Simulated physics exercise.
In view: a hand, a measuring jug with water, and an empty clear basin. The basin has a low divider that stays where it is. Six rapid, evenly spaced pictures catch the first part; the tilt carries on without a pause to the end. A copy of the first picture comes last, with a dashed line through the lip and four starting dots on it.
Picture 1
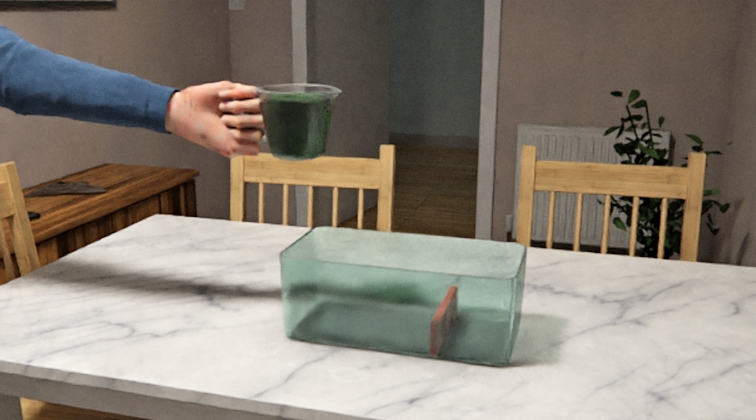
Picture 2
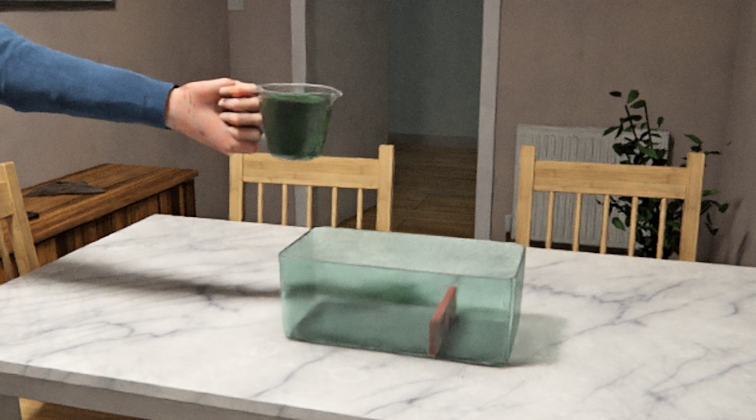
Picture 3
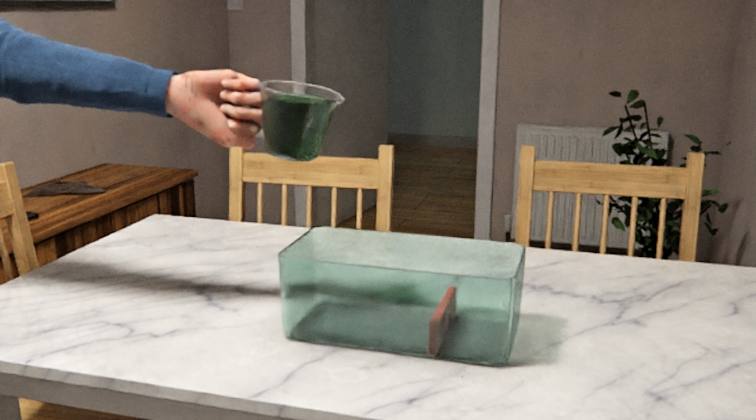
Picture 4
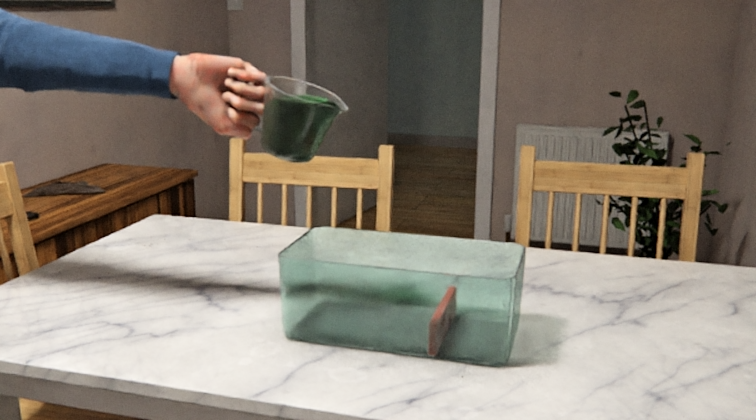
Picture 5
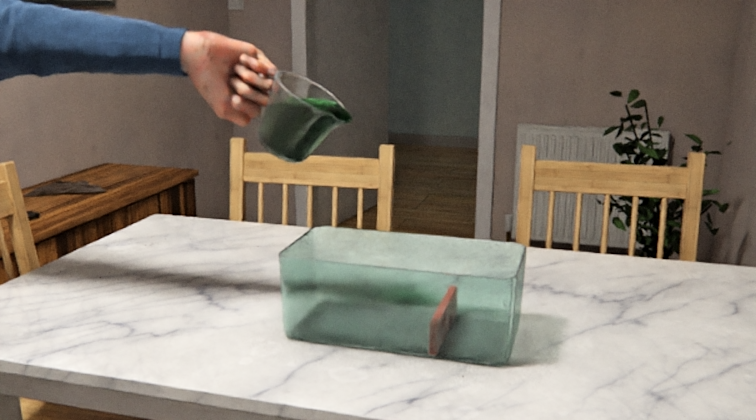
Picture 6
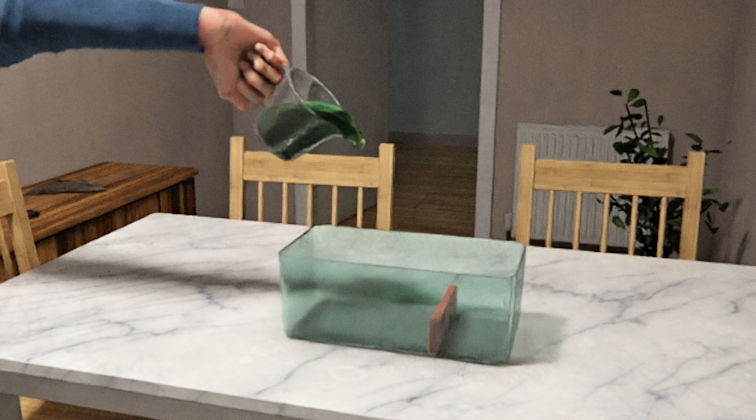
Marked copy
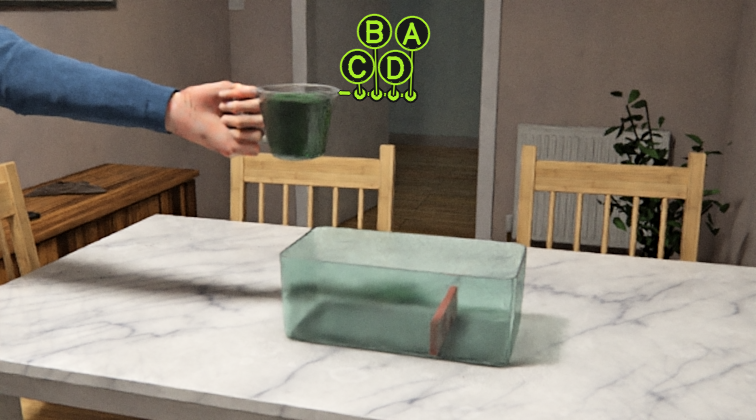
Above a clear basin on a marble table, a hand tips a jug of green liquid rightward.
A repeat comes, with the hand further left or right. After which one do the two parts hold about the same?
The best dot is A.
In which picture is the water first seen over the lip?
In picture 5.
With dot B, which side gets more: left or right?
The left one.
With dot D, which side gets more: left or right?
More ends on the left.
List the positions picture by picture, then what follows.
In the first picture, upright, lip at (340, 92); basin from (285, 335) to (511, 365); top of the wall at (445, 303); nothing has left yet.
In the second picture, tipped about 2°, lip at (340, 94); nothing has left yet.
In the third picture, tipped about 9°, lip at (343, 100); nothing has left yet.
In the fourth picture, tipped about 19°, lip at (346, 110); nothing has left yet.
In the fifth picture, tipped about 32°, lip at (349, 122); water is over the lip, down to (349, 122).
In the sixth picture, tipped about 47°, lip at (347, 135); water is over the lip, down to (358, 147).
On the marked copy, A at (410, 95); B at (376, 94); C at (359, 93); D at (393, 94).
If A is chosen, about 46 % ends left of the wall and 52 % right of it.
If B is chosen, about 87 % ends left of the wall and 6 % right of it; 6 % is lost outside.
If C is chosen, about 90 % ends left of the wall and 8 % right of it; 3 % is lost outside.
If D is chosen, about 72 % ends left of the wall and 24 % right of it; 4 % is lost outside.
